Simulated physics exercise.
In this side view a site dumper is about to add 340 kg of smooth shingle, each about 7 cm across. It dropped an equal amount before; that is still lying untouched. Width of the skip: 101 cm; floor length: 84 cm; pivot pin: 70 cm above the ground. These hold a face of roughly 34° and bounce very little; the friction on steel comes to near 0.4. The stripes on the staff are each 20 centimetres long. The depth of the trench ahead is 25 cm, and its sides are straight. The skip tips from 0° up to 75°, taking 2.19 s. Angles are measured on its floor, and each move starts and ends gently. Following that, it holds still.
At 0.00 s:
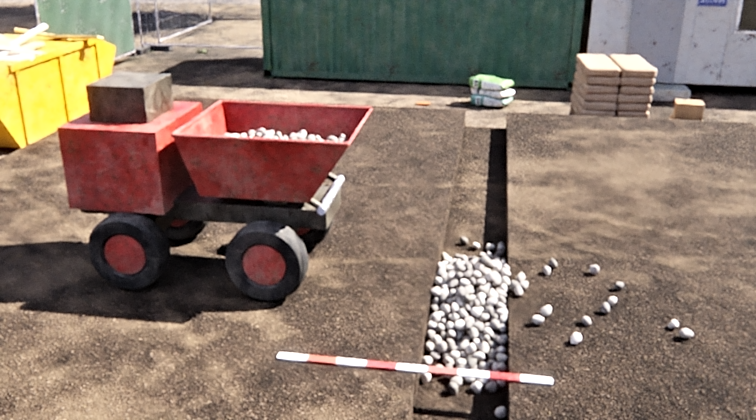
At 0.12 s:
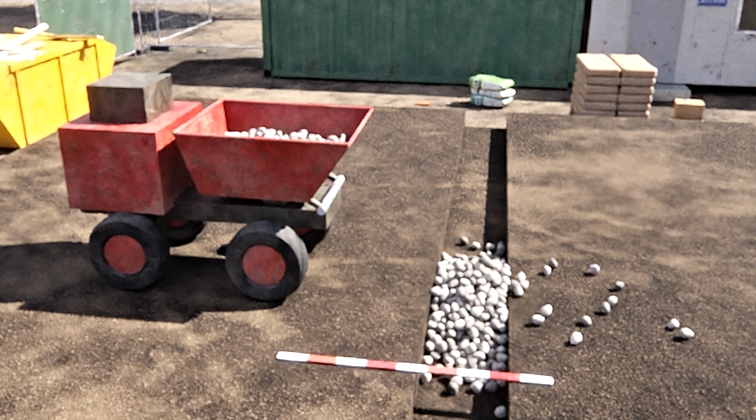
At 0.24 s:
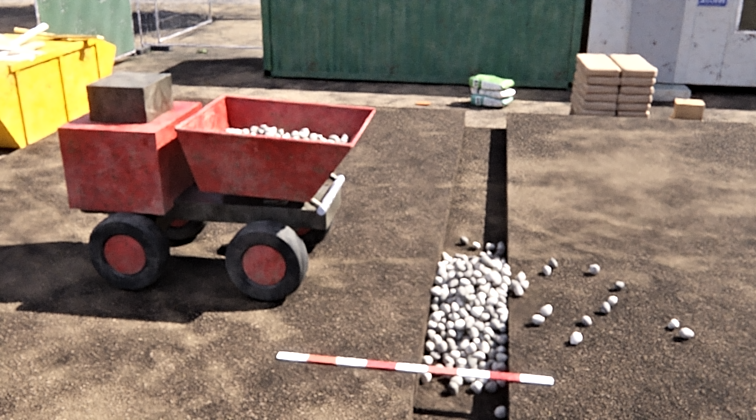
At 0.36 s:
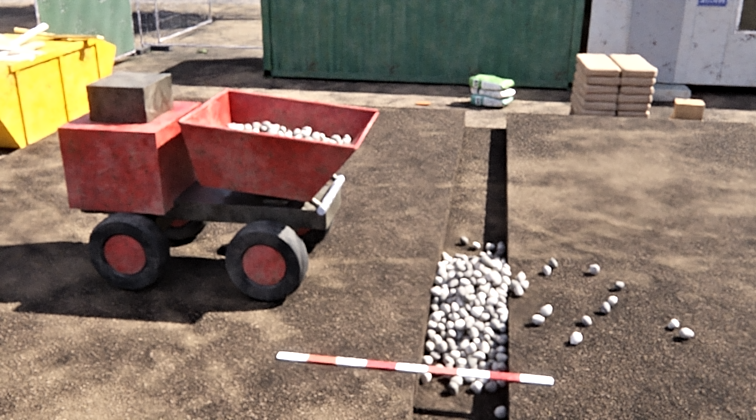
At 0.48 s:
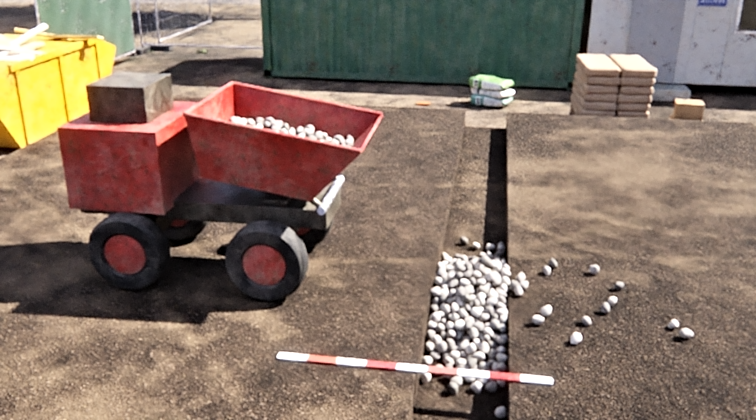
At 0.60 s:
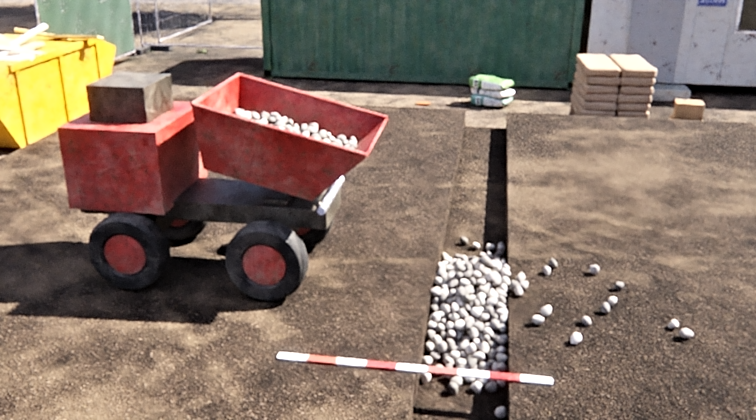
Red skip of a site dumper tilting slowly towards the right, carrying pale stones, beside a trench partly filled with similar stones.
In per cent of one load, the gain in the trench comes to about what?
About 79 out of 100.
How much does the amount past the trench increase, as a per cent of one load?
I'd say some 10 per cent of a load.
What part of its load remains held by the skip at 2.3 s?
50 % still inside.
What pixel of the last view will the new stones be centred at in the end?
Around (464, 280) in the last picture.
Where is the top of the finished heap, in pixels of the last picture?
I'd put the top near (465, 262).
After 1.6 s the floor is at 63°; in per cent of one load, 100 in the skip, 97 in the trench, 3 past the trench; the foremost stones are at (618, 309).
After 2.3 s the floor is at 75°; in per cent of one load, 48 in the skip, 7 short of the trench, 141 in the trench, 4 past the trench; the foremost stones are at (618, 309).
After 2.6 s the floor is at 75°; in per cent of one load, 21 in the skip, 8 short of the trench, 162 in the trench, 9 past the trench; the foremost stones are at (619, 304).
After 5.2 s the floor is at 75°; in per cent of one load, 0 in the skip, 12 short of the trench, 176 in the trench, 12 past the trench; the foremost stones are at (630, 294). Net gain in the trench, 79.
